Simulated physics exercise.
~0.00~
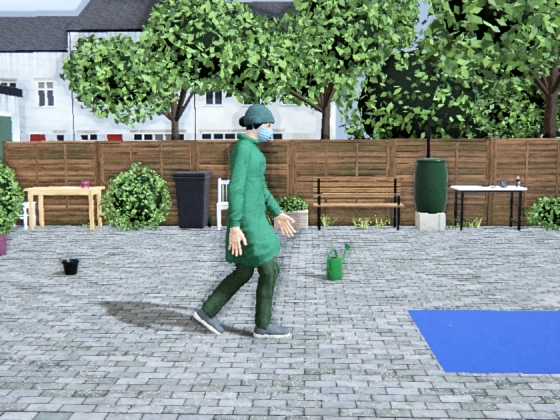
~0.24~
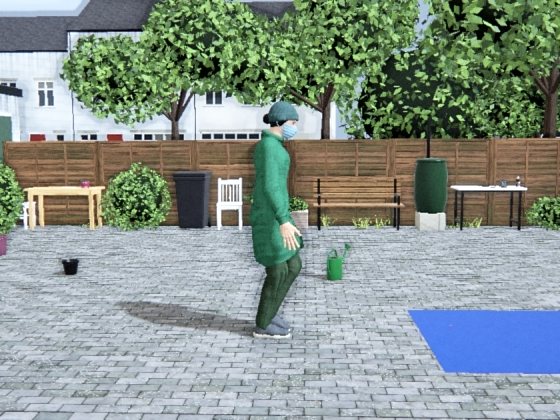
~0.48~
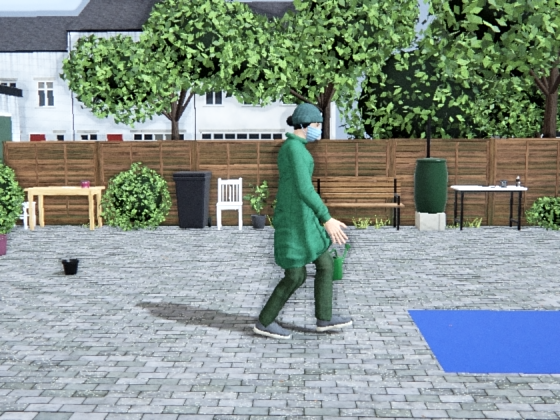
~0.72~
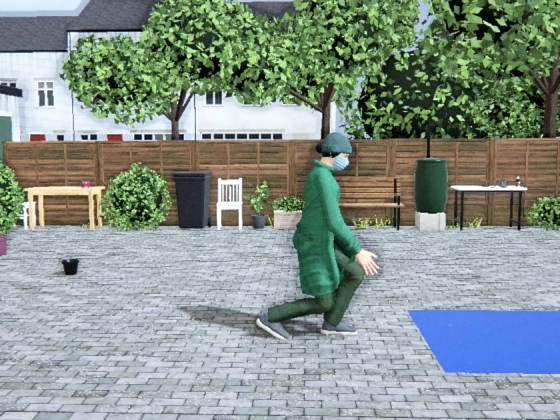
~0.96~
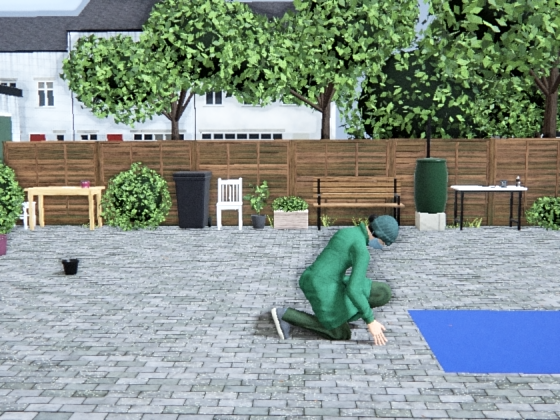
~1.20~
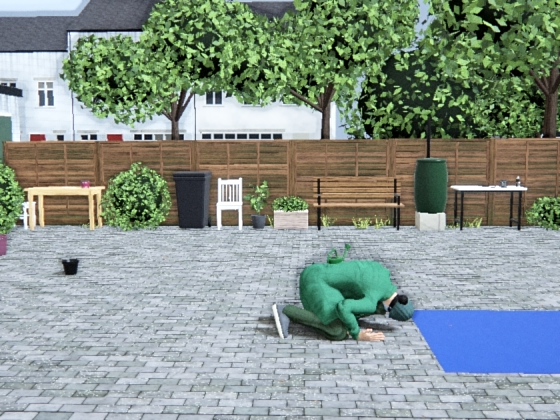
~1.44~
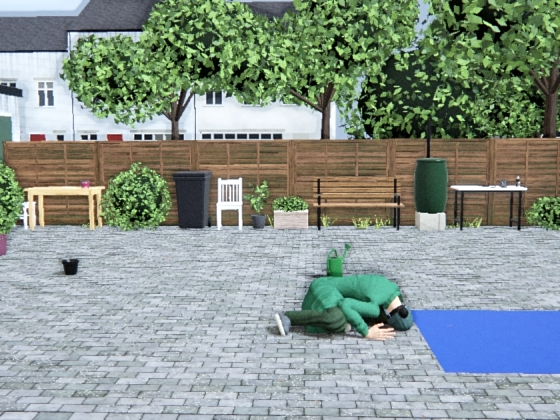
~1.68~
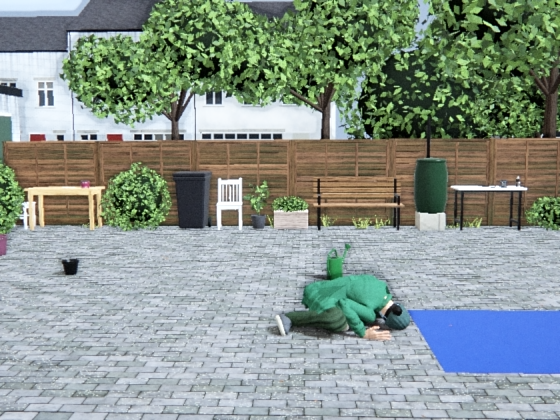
The footage shows a person in green clothing, a cap and a face mask walking right across a paved yard towards a blue mat, then sinking to the knees, folding forward onto the ground and lying curled up, head just short of the mat's near edge.
